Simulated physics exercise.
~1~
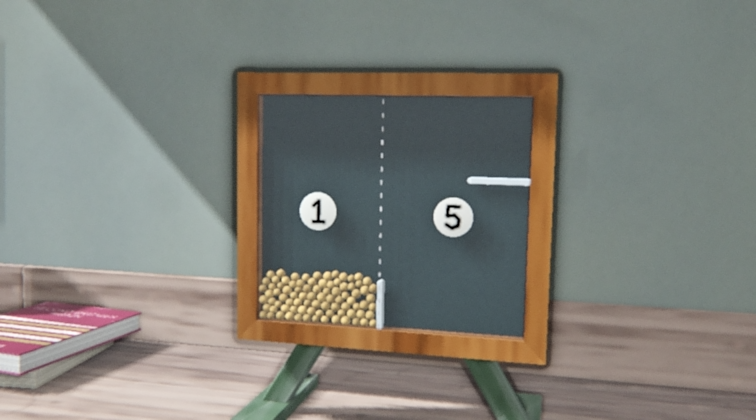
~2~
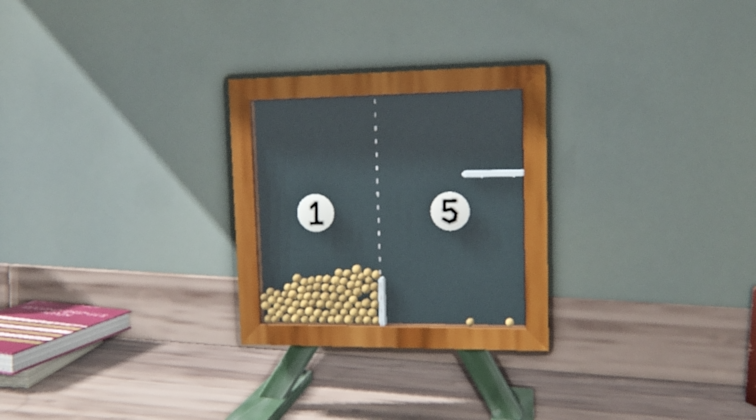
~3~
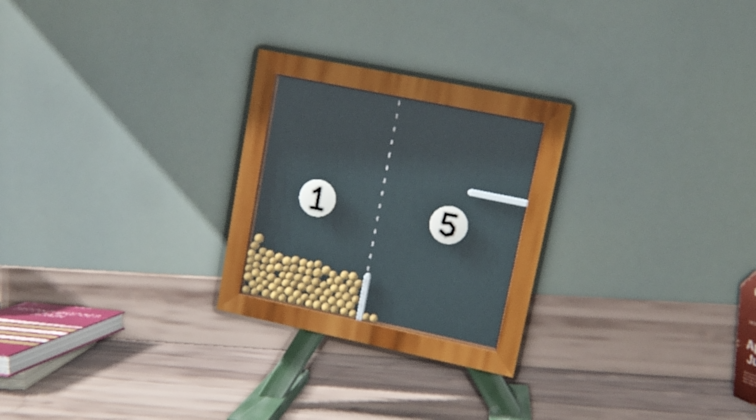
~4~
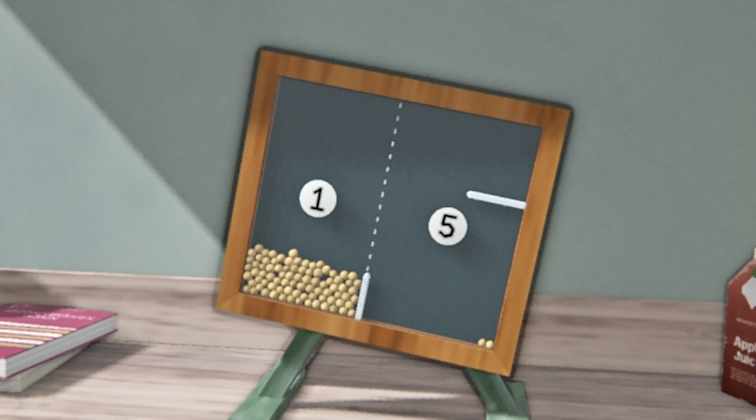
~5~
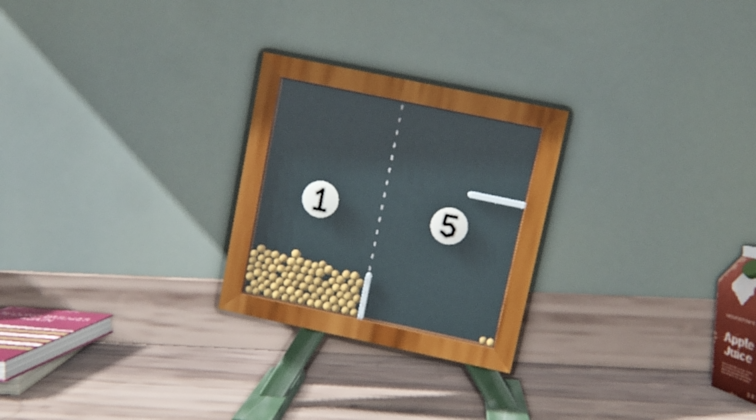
A wood-framed case holding a pile of pale beads rocked on its green stand, and a few beads spilled past the low divider to the right before it settled tilted clockwise, with most still heaped on the left and a few in the bottom right corner.
